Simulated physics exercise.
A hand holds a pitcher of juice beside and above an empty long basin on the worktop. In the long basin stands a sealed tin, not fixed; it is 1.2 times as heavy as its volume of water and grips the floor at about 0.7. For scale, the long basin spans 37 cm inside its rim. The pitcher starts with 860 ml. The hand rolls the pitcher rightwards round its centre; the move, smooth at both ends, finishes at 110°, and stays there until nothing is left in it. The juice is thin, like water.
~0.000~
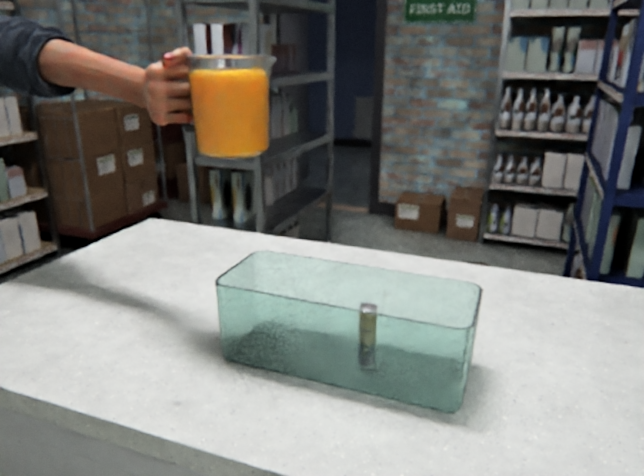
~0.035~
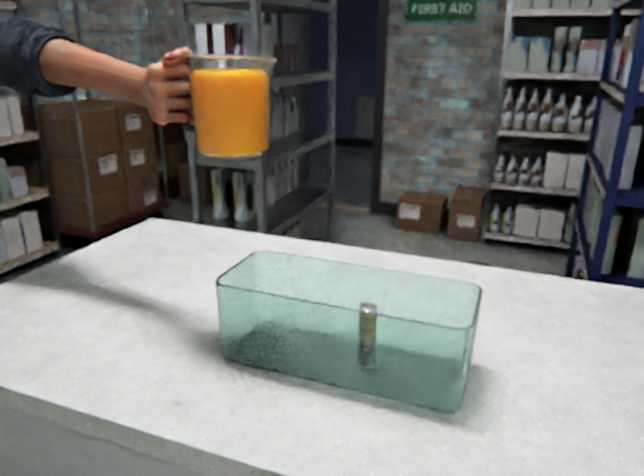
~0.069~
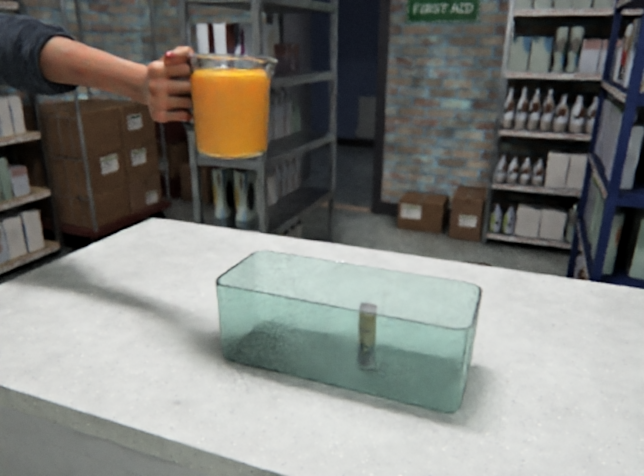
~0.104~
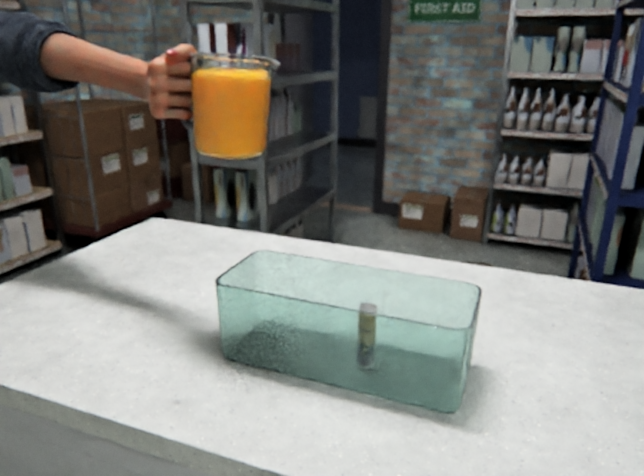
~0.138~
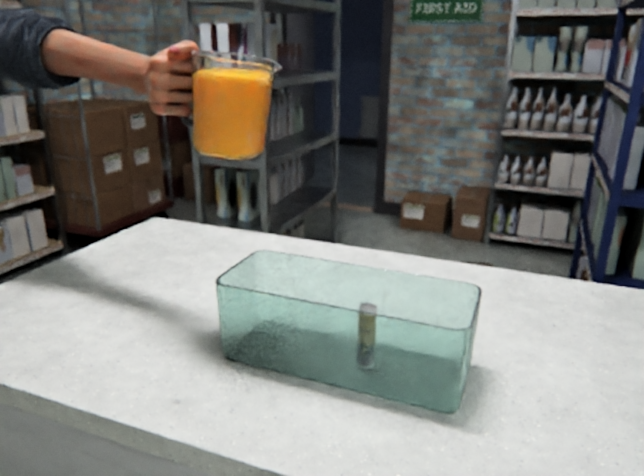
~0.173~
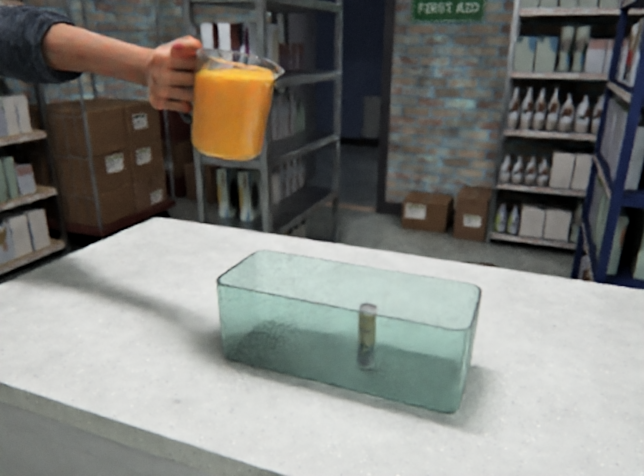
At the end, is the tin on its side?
It goes over.
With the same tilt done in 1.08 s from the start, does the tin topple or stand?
Then it falls.
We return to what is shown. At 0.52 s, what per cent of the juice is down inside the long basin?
About 0 per cent.
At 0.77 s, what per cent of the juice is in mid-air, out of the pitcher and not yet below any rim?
About 36 per cent.
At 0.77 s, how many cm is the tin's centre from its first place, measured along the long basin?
About 3 cm.
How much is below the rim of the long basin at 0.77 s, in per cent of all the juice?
Some 42 per cent.
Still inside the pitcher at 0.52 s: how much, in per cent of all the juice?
Near 76 in a hundred.
Then, 0.52 s in, the tilt is 77° and 77 per cent is still to pour; the tin stands where it began.
Then, 0.77 s in, the tilt is 109° and 22 per cent is still to pour; the tin leans 10°.
Then, 1.03 s in, the tilt is 110° and 1 per cent is still to pour; the tin lies on its side.
Then, 1.32 s in, the tilt is 110° and 0 per cent is still to pour; the tin lies on its side.
Finally, the tin lies on its side.
